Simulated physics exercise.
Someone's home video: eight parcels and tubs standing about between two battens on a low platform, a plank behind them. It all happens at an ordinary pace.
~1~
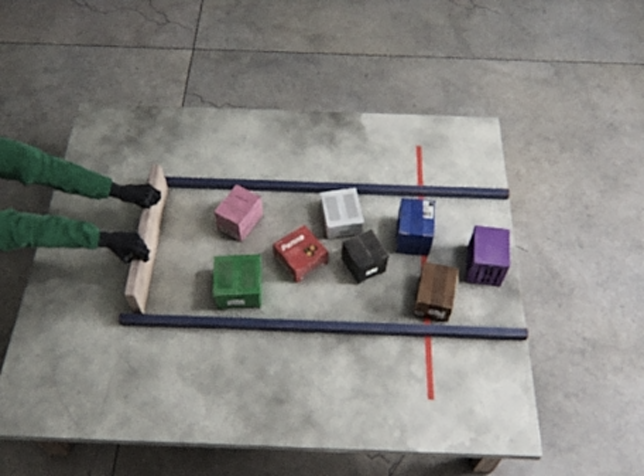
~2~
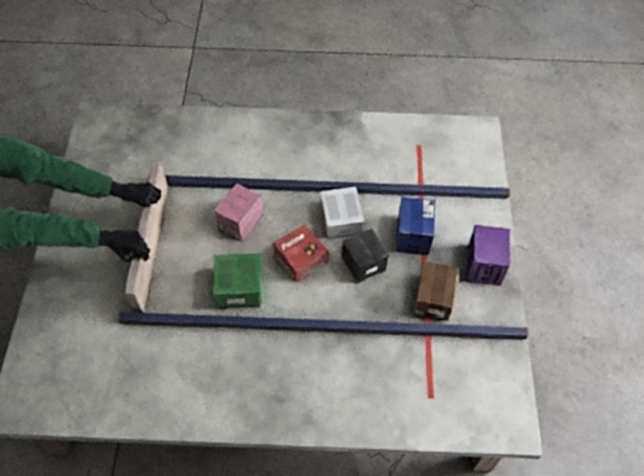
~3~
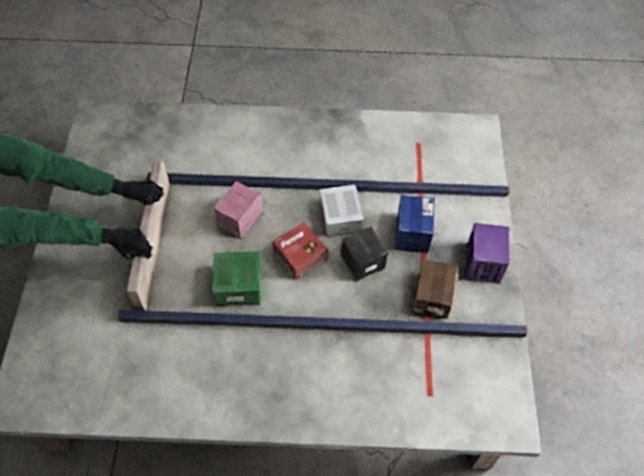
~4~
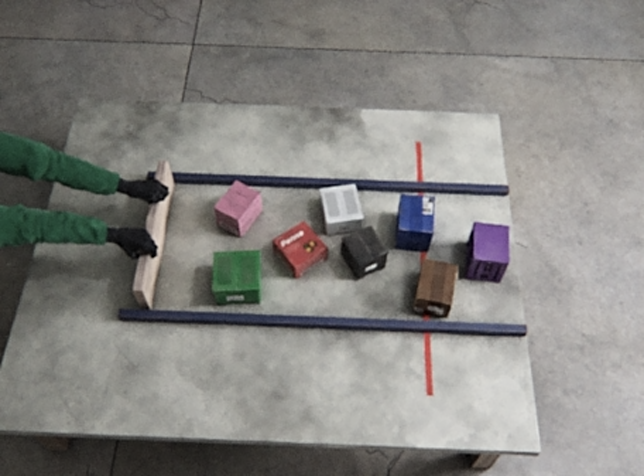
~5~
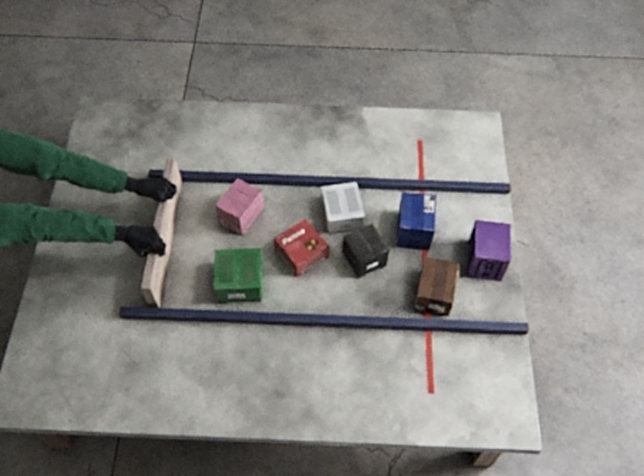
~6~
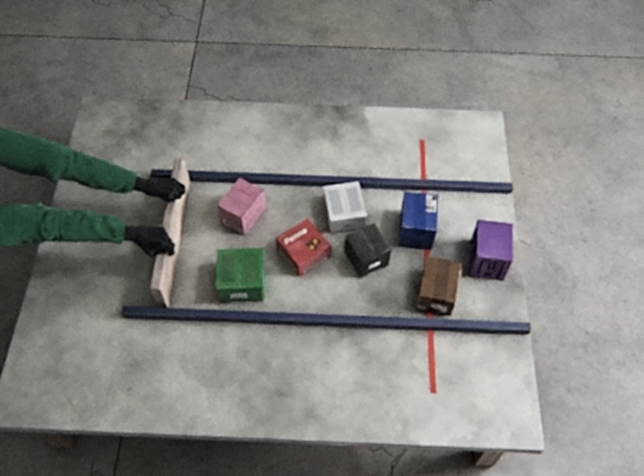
Two gloved hands in green sleeves slowly pushed a wooden plank a short way right between two dark rails, while the eight colourful boxes ahead of it, some near a red line, stayed practically still.
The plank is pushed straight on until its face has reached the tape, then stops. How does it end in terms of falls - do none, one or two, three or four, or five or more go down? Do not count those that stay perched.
So the tally of ones that come down is one, perhaps two, really.
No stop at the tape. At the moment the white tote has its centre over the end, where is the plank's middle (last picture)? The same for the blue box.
The white tote gives roughly (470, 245), the blue box roughly (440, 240).
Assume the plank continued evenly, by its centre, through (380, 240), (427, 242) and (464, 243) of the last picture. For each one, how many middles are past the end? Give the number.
Respectively 0, 1 and 4.
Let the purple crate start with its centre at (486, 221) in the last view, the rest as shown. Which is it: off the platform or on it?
Put there, it simply leaves the top.
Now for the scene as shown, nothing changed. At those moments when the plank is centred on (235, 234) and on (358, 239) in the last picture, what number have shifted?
One spot: 2. Other spot: 7.
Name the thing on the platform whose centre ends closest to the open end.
Blue box.
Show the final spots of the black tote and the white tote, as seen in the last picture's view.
The black tote at (492, 265), the white tote at (473, 202).
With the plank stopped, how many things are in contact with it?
3 are in contact with it.
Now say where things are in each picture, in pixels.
Purple crate (488, 256); brown parcel (436, 292); blue box (415, 227); plank (148, 238); tape (424, 259), in the first picture.
Brown parcel (436, 291); red box (301, 253), in the second picture.
Blue box (415, 224); white tote (341, 211), in the third picture.
Purple crate (487, 252); black tote (364, 253), in the fourth picture.
Brown parcel (437, 286); green tote (239, 276), in the fifth picture.
Purple crate (491, 250); brown parcel (439, 286); blue box (418, 221); plank (172, 232); tape (427, 253), in the sixth picture.
Early on, none off yet; purple crate at rest near (491, 250); brown parcel at rest near (439, 286); blue box at rest near (418, 221).
A while later, none off yet; purple crate moving near (494, 251); brown parcel travelled a little near (463, 292); blue box travelled about its own width near (461, 226).
Finally, the number that fall off is one or two; lost, purple crate.
